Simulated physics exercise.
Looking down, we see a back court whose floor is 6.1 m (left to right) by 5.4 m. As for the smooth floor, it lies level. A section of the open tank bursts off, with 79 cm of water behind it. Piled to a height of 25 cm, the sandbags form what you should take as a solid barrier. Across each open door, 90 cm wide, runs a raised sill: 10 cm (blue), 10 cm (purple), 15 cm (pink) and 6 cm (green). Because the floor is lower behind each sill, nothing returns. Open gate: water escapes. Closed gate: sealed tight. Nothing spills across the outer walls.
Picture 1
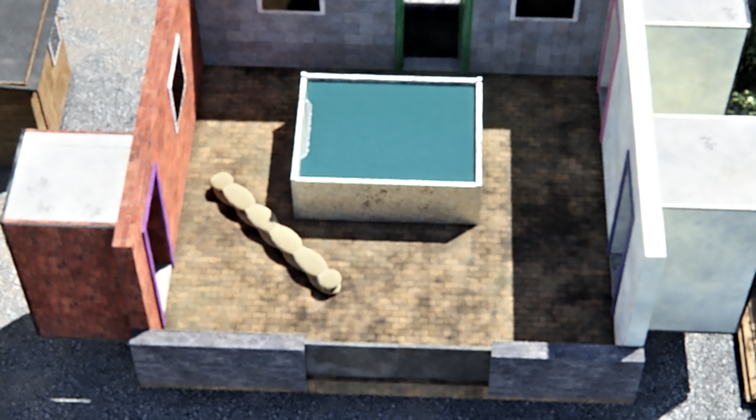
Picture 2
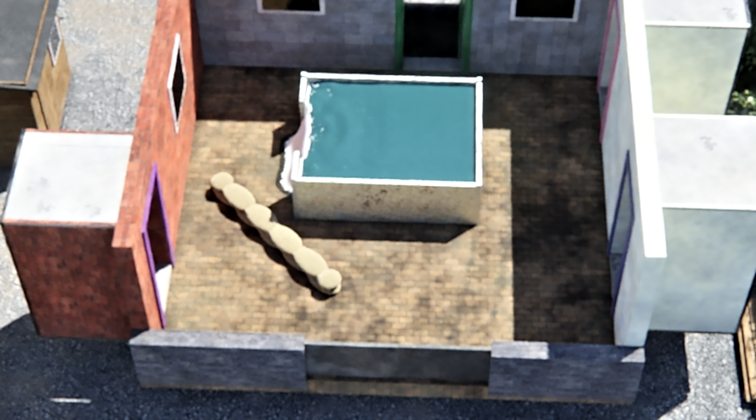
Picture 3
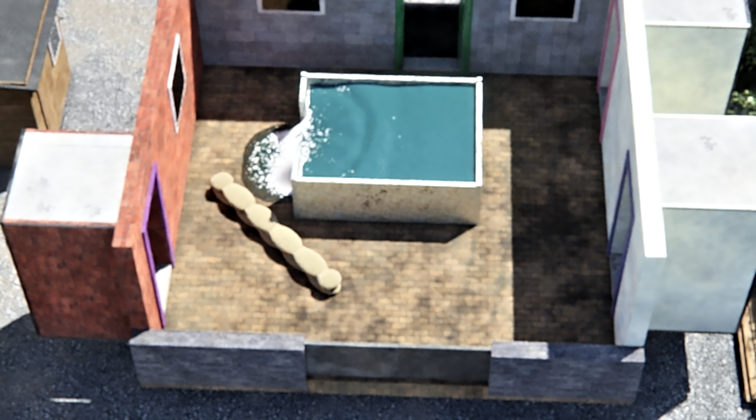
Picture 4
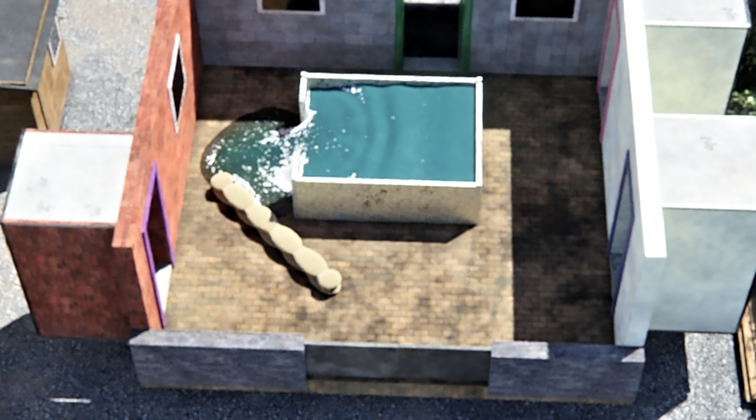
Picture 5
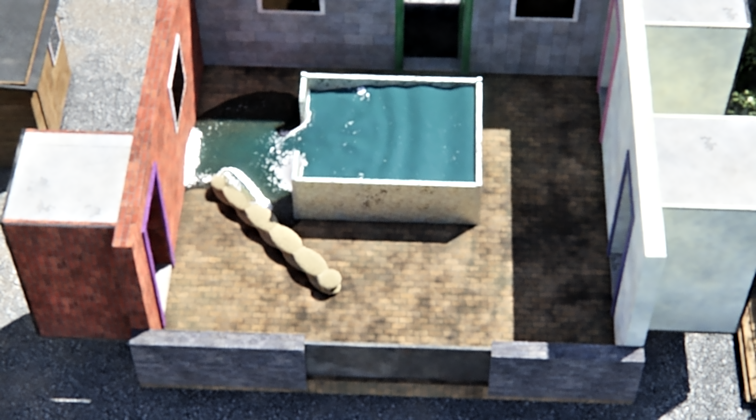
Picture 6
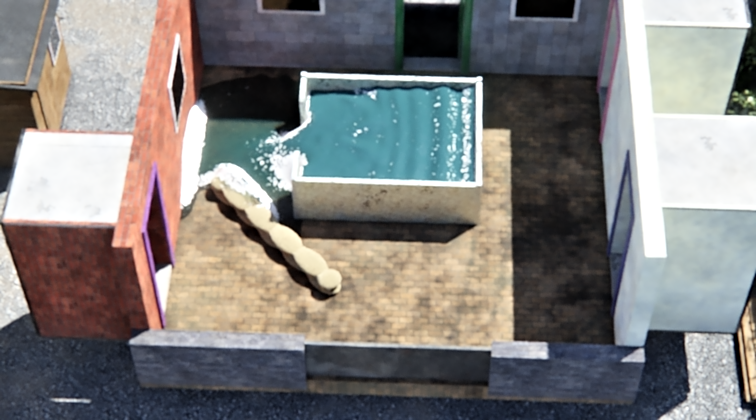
The video shows an open tank of water in a walled brick court giving way at its left side, water pouring out and spreading to the red wall and against a diagonal row of sandbags, while ripples cross the tank.
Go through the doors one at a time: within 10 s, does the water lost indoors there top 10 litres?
Blue door - yes, it does. Purple door - no, it does not. Pink door - yes, it does. Green door - yes, it does.
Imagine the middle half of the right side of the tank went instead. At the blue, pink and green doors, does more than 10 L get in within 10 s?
Note: Blue beyond the mark, pink beyond the mark, green short of the mark.
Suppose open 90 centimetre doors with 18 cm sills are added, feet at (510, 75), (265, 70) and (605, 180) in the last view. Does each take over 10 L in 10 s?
Door 1: Lower; door 2: Higher; door 3: Lower.
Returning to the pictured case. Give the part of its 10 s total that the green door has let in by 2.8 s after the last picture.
By that time, around 0 per cent.
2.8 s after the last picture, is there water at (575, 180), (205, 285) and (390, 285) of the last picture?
In that order: Still dry, flooded, wet.
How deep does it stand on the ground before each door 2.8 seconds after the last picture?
Depths in cm: Blue 0, purple 5, pink 21, green 6.
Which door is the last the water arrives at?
The final one is the blue door.
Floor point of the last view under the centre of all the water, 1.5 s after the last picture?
Centre: Roughly (330, 165) px.
Then, 0.7 s after the last picture water covers 20 % of the floor and is deepest (62 cm) near (204, 73); blue door not reached, purple door 2 cm at the sill, 0 L in, pink door not reached, green door not reached.
Then, 1.5 s after the last picture water covers 40 % of the floor and is deepest (57 cm) near (204, 73); blue door not reached, purple door 8 cm at the sill, 0 L in, pink door not reached, green door not reached.
Then, 2.8 s after the last picture water covers 65 % of the floor and is deepest (38 cm) near (204, 73); blue door not reached, purple door 5 cm at the sill, 0 L in, pink door 21 cm at the sill, 1 L in, green door 6 cm at the sill, 0 L in.
Then, 5.3 s after the last picture water covers 95 % of the floor and is deepest (27 cm) near (204, 73); blue door 13 cm at the sill, 7 L in, purple door 4 cm at the sill, 2 L in, pink door 22 cm at the sill, 102 L in, green door 11 cm at the sill, 23 L in.
Then, 9.3 s after the last picture water covers 95 % of the floor and is deepest (20 cm) near (305, 234); blue door 16 cm at the sill, 71 L in, purple door 7 cm at the sill, 4 L in, pink door 15 cm at the sill, 149 L in, green door 8 cm at the sill, 52 L in.
